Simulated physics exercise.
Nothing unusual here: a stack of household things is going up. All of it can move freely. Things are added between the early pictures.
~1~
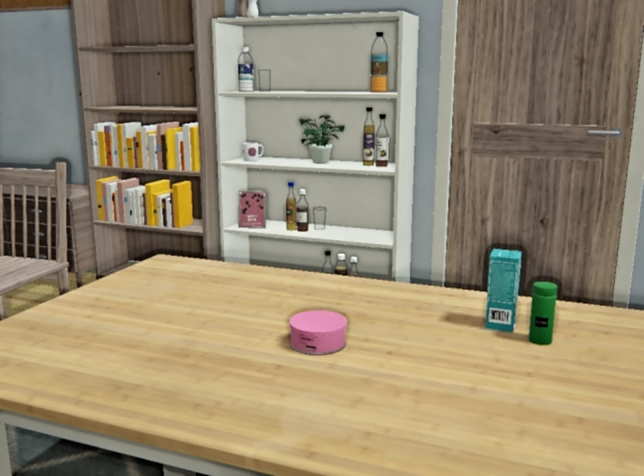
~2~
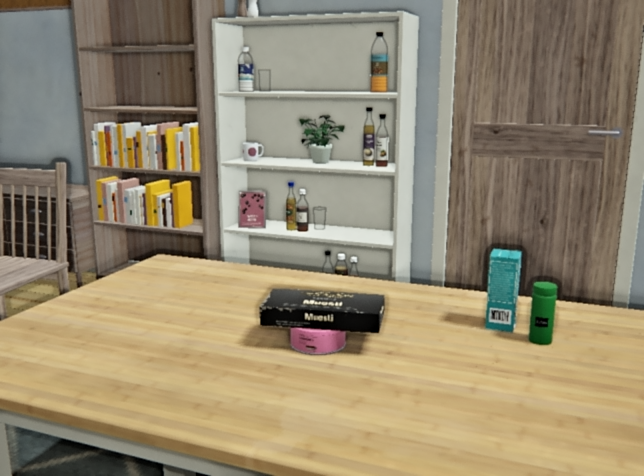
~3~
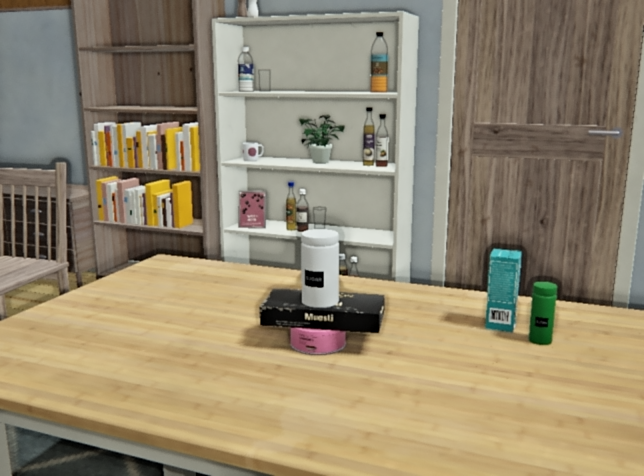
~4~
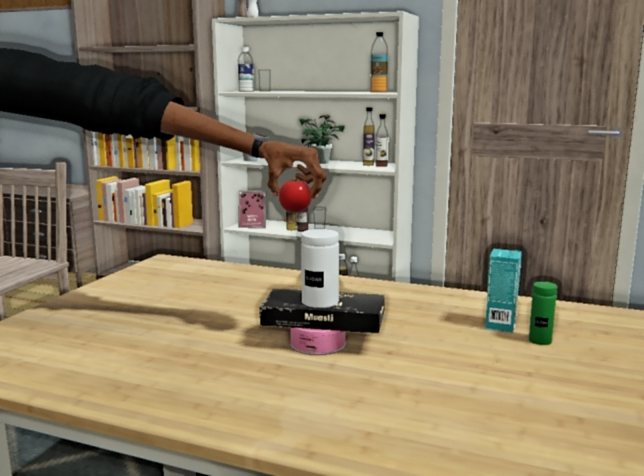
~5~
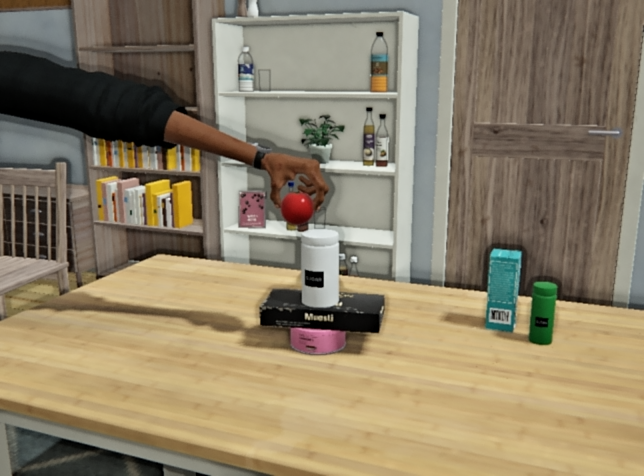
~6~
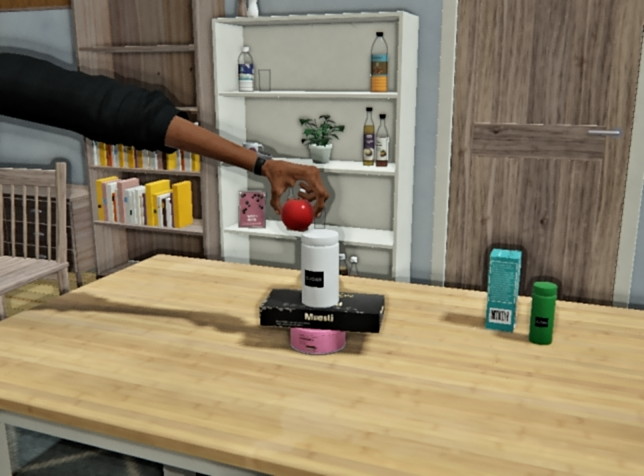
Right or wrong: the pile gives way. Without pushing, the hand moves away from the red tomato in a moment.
Right.
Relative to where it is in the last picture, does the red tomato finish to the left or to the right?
Off leftwards in the picture.
Then, 0.30 s past the last view, red tomato displaced a little near (290, 221).
Then, 0.40 s past the last view, red tomato now fallen.
Then, 0.50 s past the last view, things are still on the move.
Finally, fallen, red tomato; the other 5 still in place. Final places as the last picture's camera would see them, red tomato near (270, 280). The pile comes apart.
